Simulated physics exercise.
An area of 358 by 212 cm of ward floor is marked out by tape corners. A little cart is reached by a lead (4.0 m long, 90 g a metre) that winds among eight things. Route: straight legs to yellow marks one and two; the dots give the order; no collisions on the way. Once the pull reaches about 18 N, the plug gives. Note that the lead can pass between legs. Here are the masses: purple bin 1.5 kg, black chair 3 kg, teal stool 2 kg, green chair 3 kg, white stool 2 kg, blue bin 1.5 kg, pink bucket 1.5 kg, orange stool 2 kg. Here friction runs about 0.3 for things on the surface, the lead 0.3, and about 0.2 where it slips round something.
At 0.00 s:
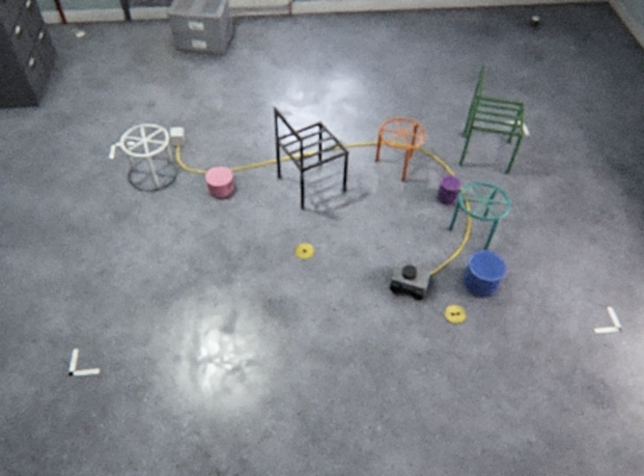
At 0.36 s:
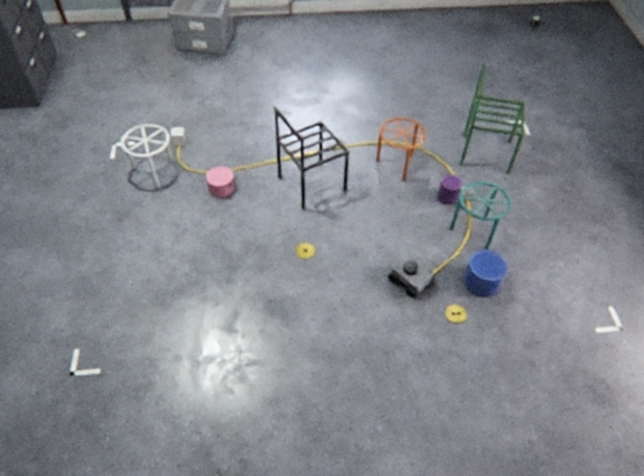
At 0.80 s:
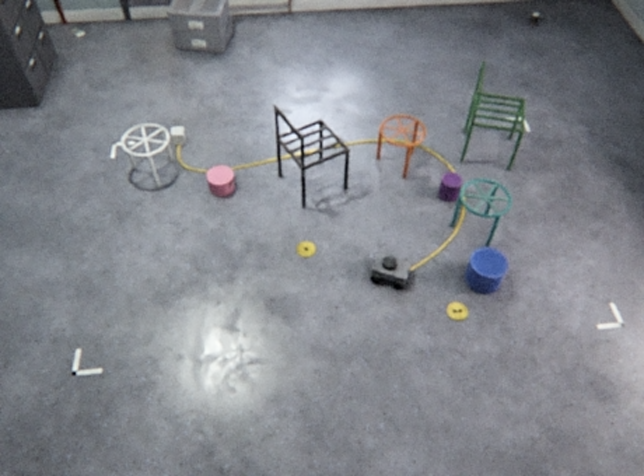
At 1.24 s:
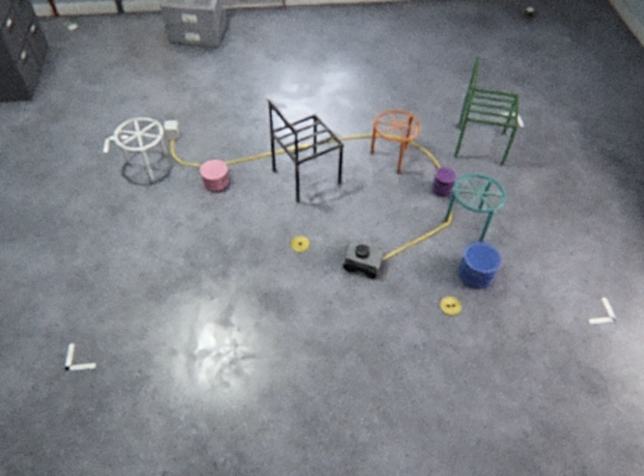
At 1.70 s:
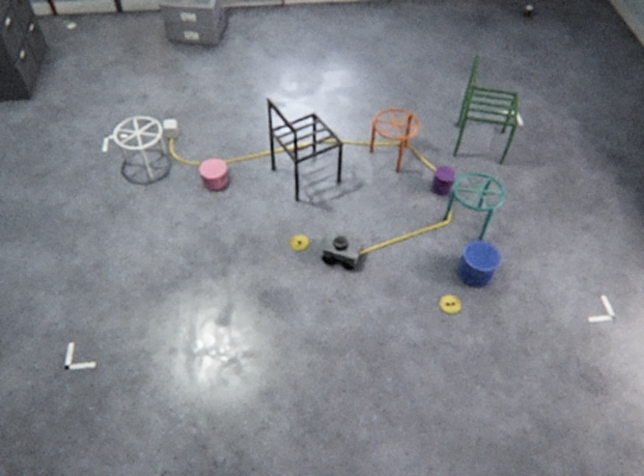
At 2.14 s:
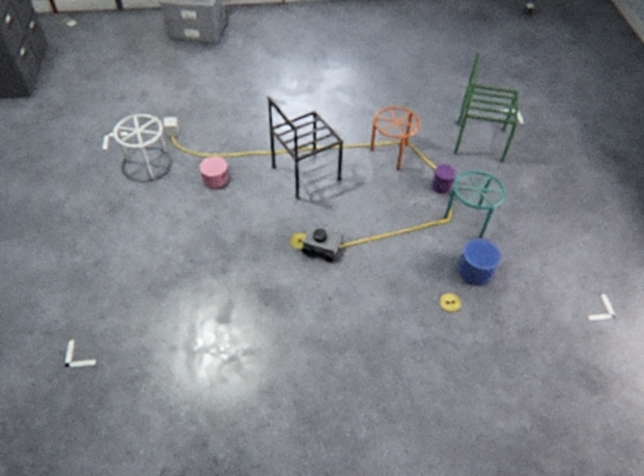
On a gray floor scattered with stools, chairs and buckets, a small dark cart turned and rolled left from near the blue bin to a yellow marker, drawing its trailing yellow lead straighter.
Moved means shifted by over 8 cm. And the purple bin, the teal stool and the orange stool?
The purple bin is going to stay settled; the teal stool is going to stay settled; the orange stool is going to stay settled.
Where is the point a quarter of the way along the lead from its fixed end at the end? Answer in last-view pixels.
That spot lies close to pixel (290, 132) in the last view.
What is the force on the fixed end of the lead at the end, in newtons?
About 0 N.
After 3.2 s, cart at (318, 248), lead slack at the fixed end; nothing else has moved.
After 4.2 s, cart at (364, 266), lead slack at the fixed end; nothing else has moved.
After 5.3 s, cart at (412, 286), lead slack at the fixed end; nothing else has moved.
After 6.3 s, cart at (450, 301), lead slack at the fixed end; nothing else has moved.
After 6.7 s, cart at (450, 301), lead slack at the fixed end; teal stool 0 cm off its start at (479, 188), orange stool 0 cm off its start at (397, 121), purple bin 0 cm off its start at (446, 171).
